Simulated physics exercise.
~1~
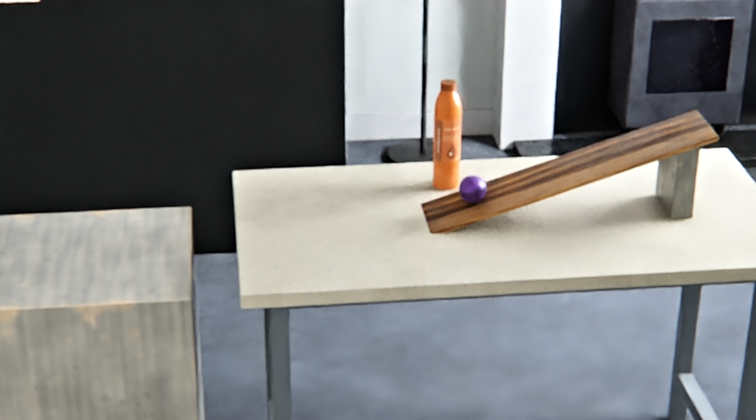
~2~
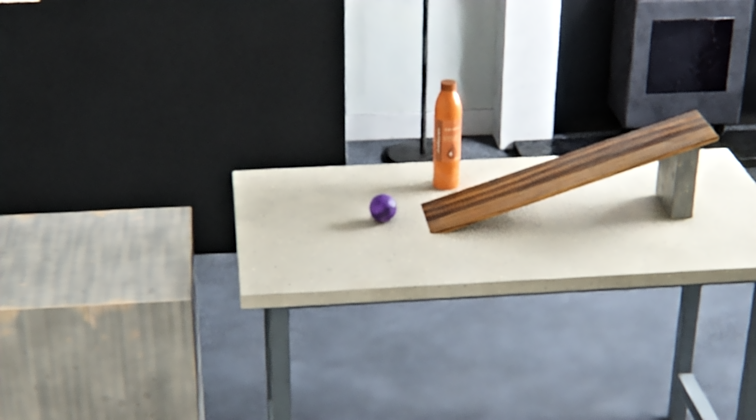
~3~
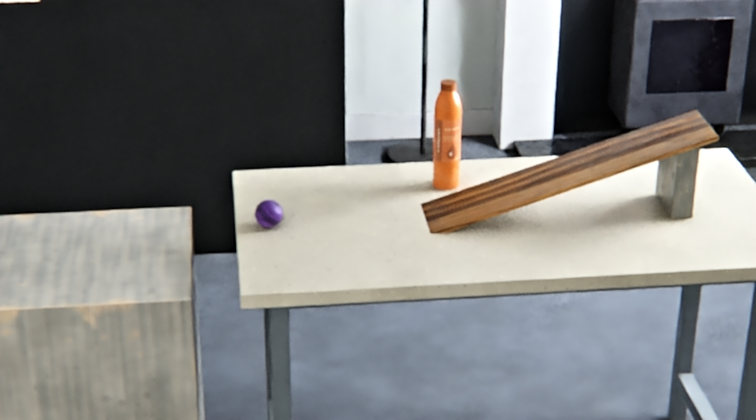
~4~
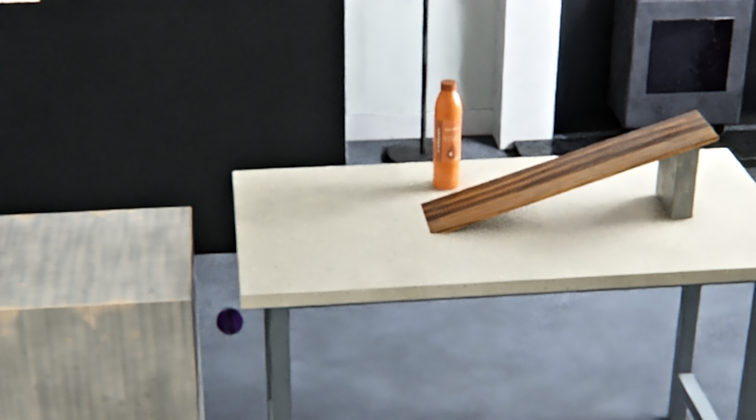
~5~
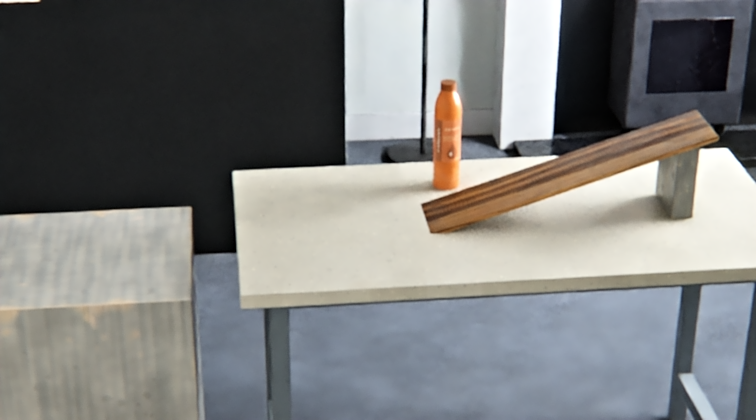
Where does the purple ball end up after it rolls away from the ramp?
It rolls left off the edge of the table and drops into the gap, without reaching the lower top on the other side.
